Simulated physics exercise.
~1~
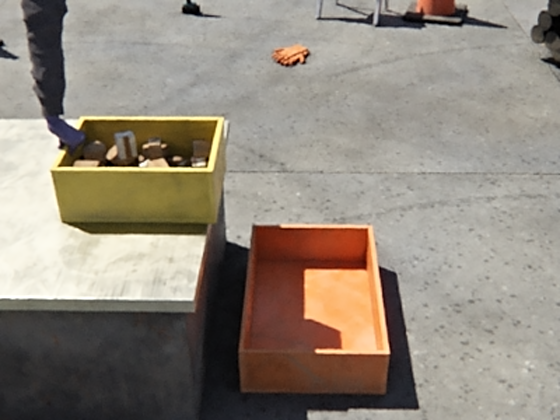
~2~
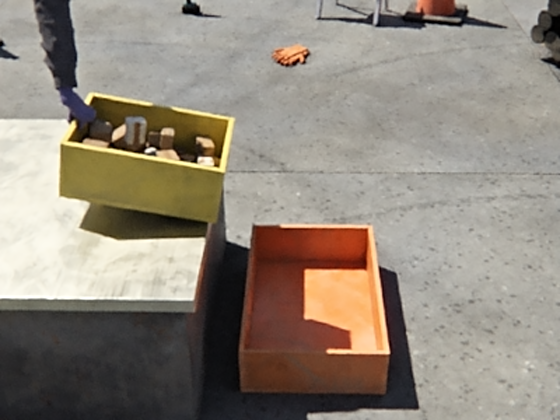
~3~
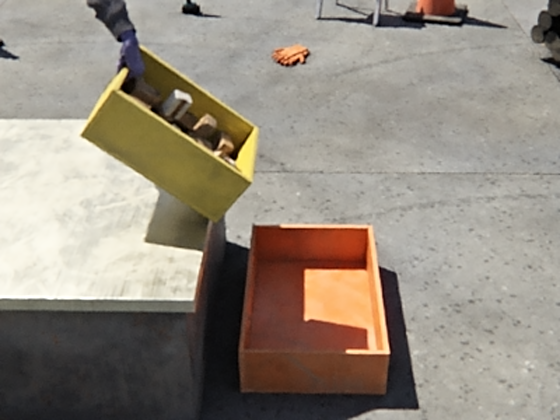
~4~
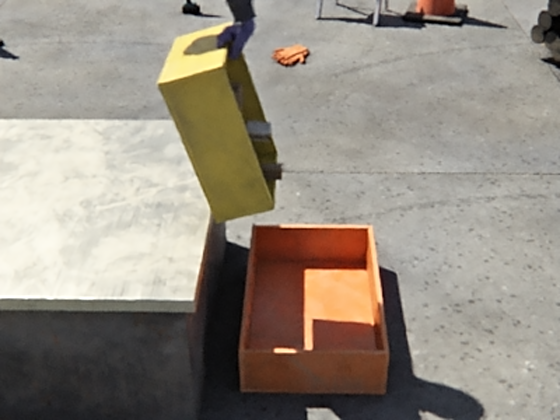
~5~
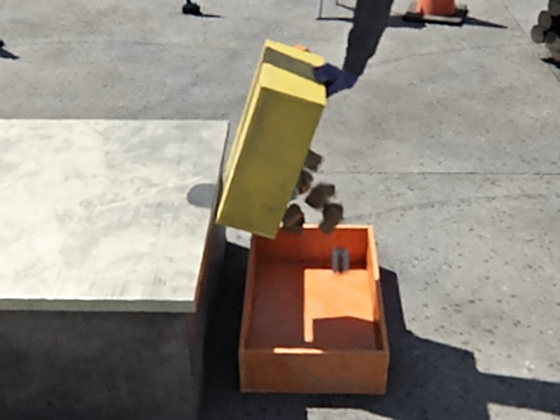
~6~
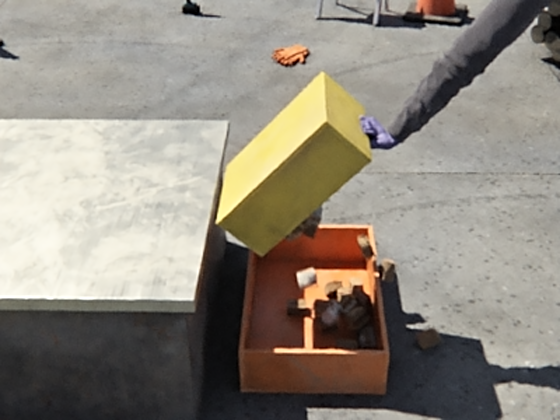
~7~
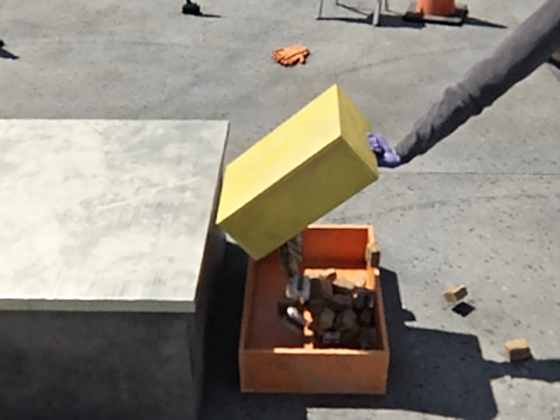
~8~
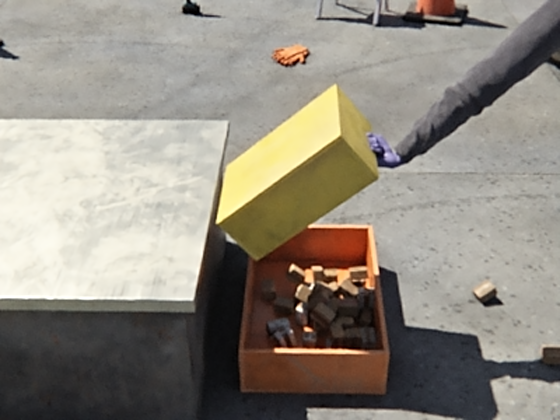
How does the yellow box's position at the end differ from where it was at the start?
At the start the yellow box sits upright on the bench top near its right edge. By the end it has moved to the right and is held tipped over, mostly upside down, above the orange trough.
